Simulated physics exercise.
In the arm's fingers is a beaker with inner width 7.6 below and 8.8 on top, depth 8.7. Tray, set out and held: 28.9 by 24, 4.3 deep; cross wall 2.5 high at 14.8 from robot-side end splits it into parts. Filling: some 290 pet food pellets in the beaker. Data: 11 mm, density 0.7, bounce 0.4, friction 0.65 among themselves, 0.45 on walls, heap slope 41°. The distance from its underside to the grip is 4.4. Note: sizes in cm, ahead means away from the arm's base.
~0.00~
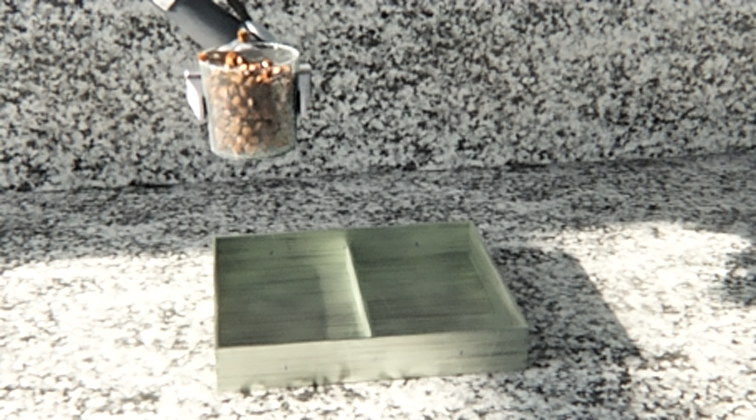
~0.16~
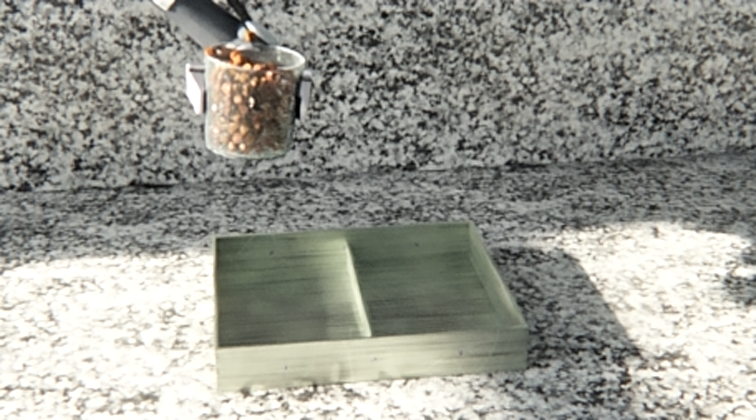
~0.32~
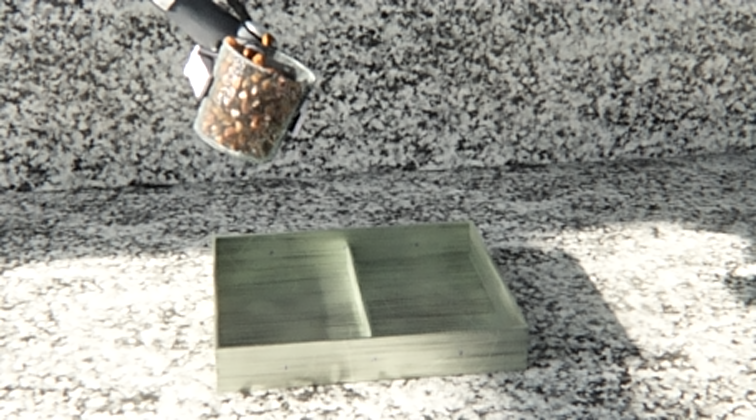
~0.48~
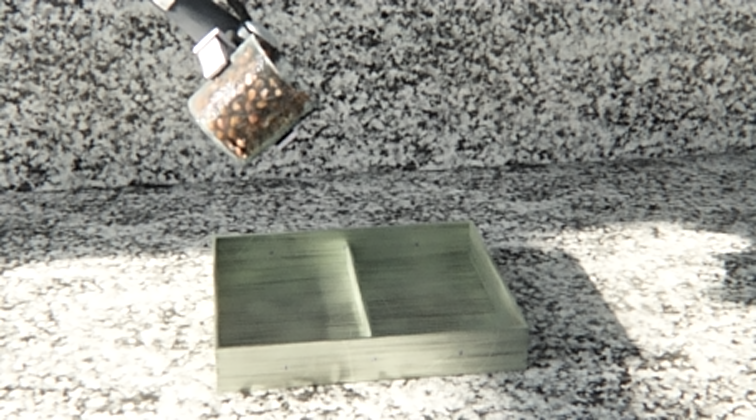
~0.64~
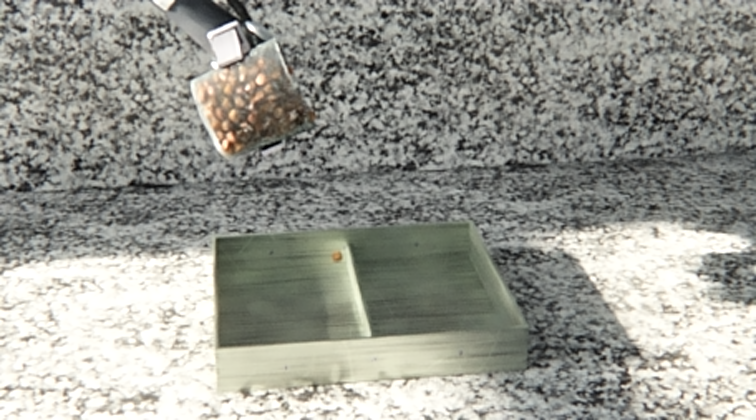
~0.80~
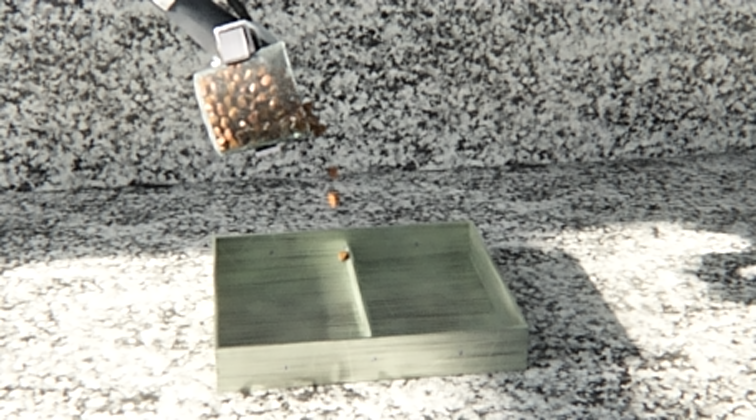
A dark robotic arm reaching in from the top left holds a clear beaker full of brown pellets over a speckled black, white and grey stone surface, seen from slightly above by a still camera. Below sits a pale green tray split by a cross wall into left and right parts. The beaker tilts steadily to the right, and a few pellets drop from its mouth, one landing in the left part.
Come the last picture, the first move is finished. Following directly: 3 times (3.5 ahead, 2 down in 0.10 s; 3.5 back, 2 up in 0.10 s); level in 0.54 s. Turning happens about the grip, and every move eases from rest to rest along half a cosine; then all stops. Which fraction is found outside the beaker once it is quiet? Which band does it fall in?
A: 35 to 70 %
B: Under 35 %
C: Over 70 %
Option A: 35 to 70 %.
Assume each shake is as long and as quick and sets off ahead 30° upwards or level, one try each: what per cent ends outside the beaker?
I'd say close to 85 percent for the first and close to 75 percent for the second.
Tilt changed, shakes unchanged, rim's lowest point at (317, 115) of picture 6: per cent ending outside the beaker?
25 percent or so.
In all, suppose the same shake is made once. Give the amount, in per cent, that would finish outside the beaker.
20 per cent or so.
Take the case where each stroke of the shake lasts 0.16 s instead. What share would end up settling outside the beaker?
Estimate: Near 15 per cent.
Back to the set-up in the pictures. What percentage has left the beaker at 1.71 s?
Around 45 percent at that moment.
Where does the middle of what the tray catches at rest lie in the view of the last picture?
(415, 303).
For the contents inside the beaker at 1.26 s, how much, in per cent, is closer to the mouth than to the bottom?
About 40 percent.
After 1.26 s, tilted 75° forward, highest piece 26 above the table; 198 in the beaker, 52 in the far-side part, 8 in the robot-side part, 31 in flight or on a rim.
After 1.71 s, tilted 28° forward, highest piece 26 above the table; 160 in the beaker, 99 in the far-side part, 29 in the robot-side part, 1 in flight or on a rim.
After 2.14 s, level, highest piece 28 above the table; 160 in the beaker, 99 in the far-side part, 30 in the robot-side part.
After 3.19 s, level, highest piece 28 above the table; 160 in the beaker, 99 in the far-side part, 30 in the robot-side part.
At rest, 160 in the beaker, 99 in the far-side part, 30 in the robot-side part. That is 45 % outside the beaker.
